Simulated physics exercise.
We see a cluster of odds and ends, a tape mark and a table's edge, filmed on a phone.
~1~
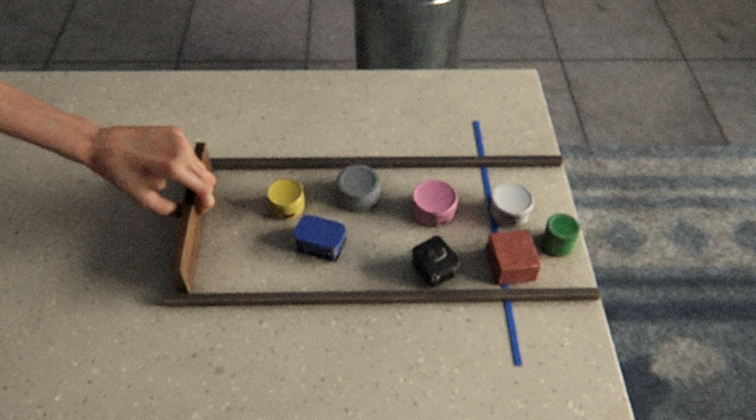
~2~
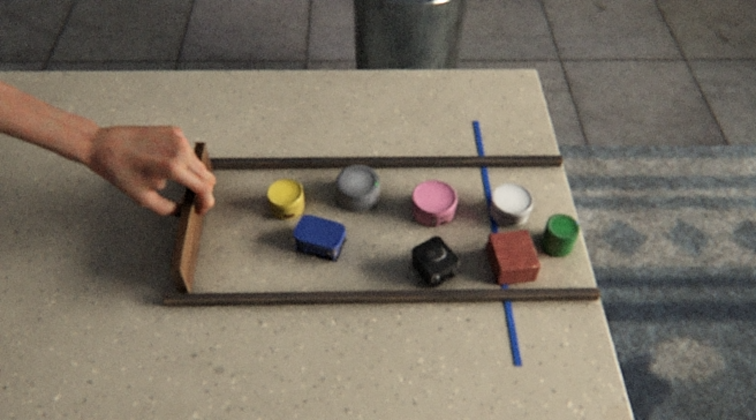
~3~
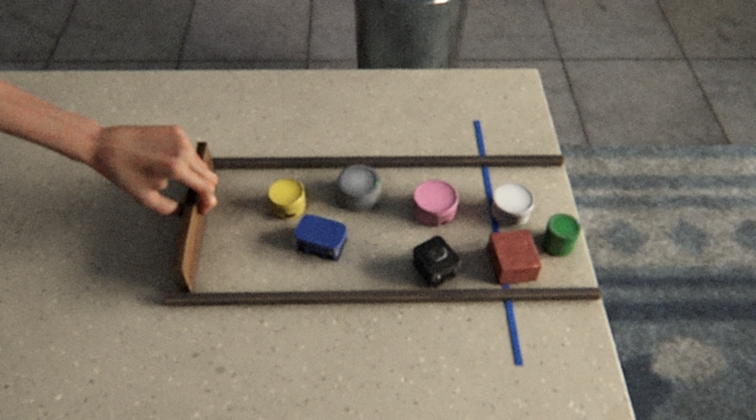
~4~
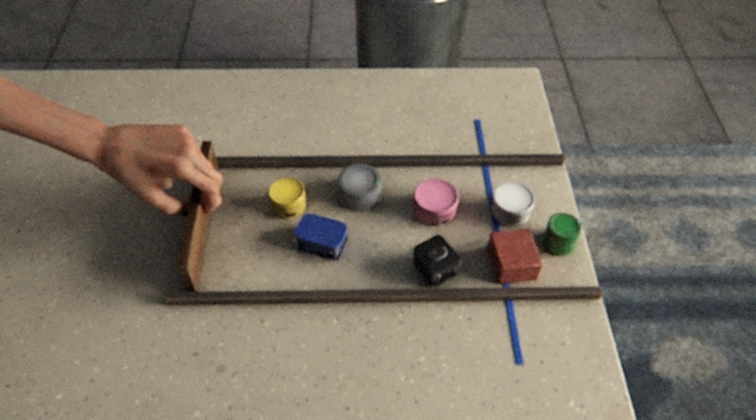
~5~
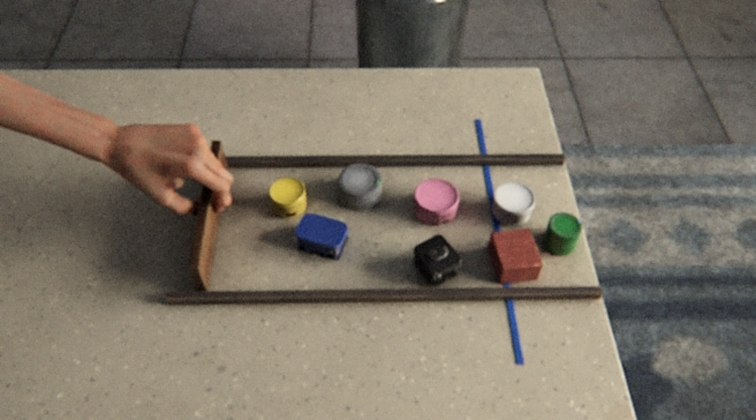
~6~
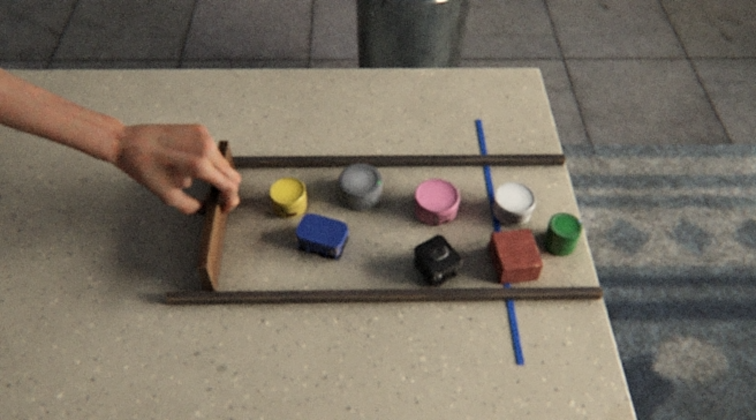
A hand slides a wooden board slightly right between two rails, toward several small objects.
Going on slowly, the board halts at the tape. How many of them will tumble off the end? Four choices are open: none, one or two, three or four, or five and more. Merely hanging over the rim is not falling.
Looks like just one, maybe two go over the edge.
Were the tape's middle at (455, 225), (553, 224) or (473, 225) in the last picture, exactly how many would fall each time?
Going through each try, you'd get 0, 4 and 0.
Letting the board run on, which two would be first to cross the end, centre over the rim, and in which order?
The pair, in order, is the white pot and the green lid.
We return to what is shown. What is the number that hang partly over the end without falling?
Overhanging: 0.
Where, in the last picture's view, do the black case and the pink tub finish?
About (524, 267), and the other about (550, 199).
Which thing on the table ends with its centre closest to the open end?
Result - foremost is the green lid.
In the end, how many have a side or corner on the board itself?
Contact count: 4.
Soon after, none off yet; green lid at rest near (562, 234); white pot at rest near (513, 204); red block at rest near (515, 256).
After that, none off yet; green lid at rest near (562, 234); white pot displaced about its own width near (545, 203); red block moving near (521, 258).
In the end, the number that fall off is one or two; gone, white pot.
